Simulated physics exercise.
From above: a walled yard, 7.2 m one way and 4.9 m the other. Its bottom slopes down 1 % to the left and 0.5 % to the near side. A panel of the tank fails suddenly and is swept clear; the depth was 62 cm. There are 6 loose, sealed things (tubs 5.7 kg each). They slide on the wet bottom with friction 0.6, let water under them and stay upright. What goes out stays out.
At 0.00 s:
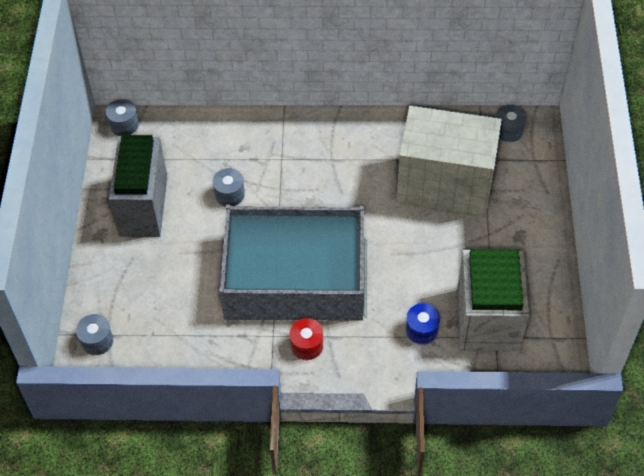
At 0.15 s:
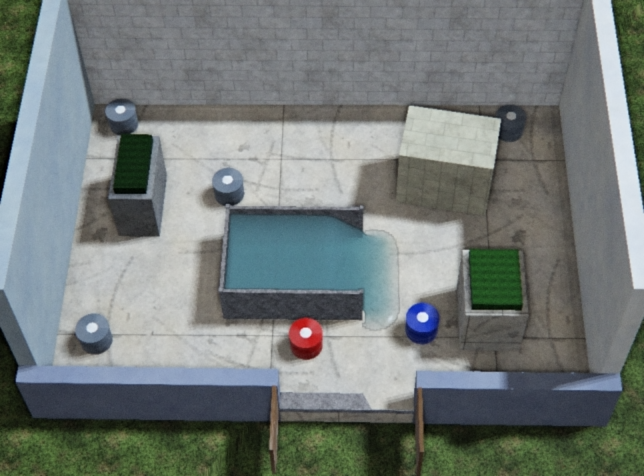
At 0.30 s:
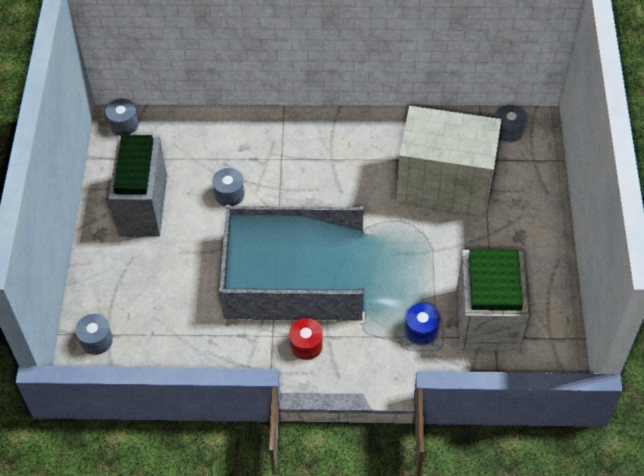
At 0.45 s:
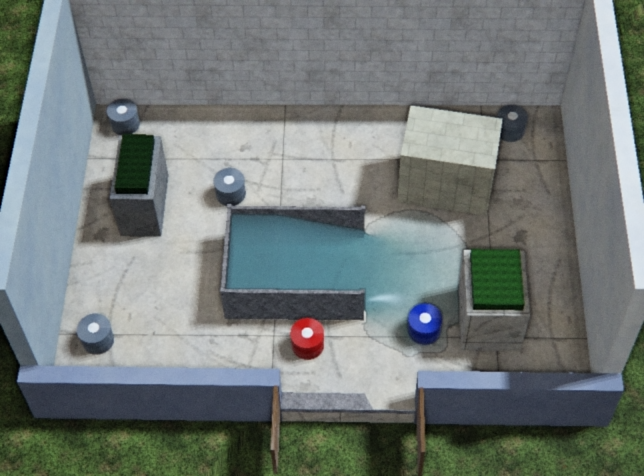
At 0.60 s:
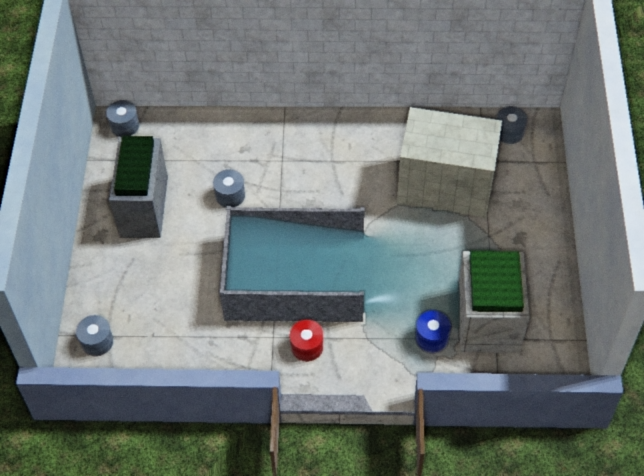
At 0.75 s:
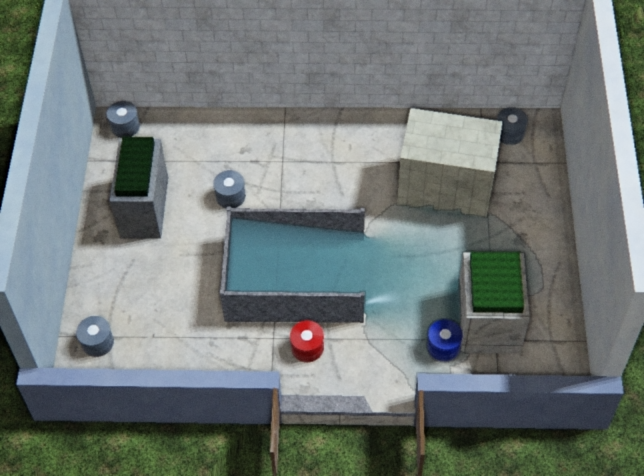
Water spreads from the tank's open right side and pushes the blue tub slightly right.
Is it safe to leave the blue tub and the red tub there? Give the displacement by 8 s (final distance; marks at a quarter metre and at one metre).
The blue tub gets carried off; the red tub ends far away.
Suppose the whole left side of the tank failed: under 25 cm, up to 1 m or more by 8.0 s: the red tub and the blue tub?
Then the red tub ends far away, the blue tub moves a short way.
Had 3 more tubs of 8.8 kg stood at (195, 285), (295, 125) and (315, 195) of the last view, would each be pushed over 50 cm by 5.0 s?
In turn: Under, short of it, less.
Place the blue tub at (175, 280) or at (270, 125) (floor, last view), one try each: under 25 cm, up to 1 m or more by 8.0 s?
In turn: It stays put; it ends far away.
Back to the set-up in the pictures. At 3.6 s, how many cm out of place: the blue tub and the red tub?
About 150 and 30 cm.
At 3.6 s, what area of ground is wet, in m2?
Roughly 19 m2.
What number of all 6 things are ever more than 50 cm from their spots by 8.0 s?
3 of them.
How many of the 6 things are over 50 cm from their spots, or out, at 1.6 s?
I count 1.
After 1.6 s the blue tub is near (420, 365), 0.7 m from its start, afloat; the red tub is near (307, 336), 0.0 m from its start, aground; 0 of 6 are out; 1 afloat.
After 3.6 s the blue tub is near (313, 346), 1.5 m from its start, aground; the red tub is near (283, 333), 0.3 m from its start, aground; 0 of 6 are out; 0 afloat.
After 5.6 s the blue tub is near (296, 355), 1.8 m from its start, afloat; the red tub is near (269, 336), 0.5 m from its start, aground; 0 of 6 are out; 1 afloat.
After 8.0 s the blue tub is near (127, 362), 3.9 m from its start, afloat; the red tub is near (117, 334), 2.5 m from its start, afloat; 0 of 6 are out; 3 afloat.
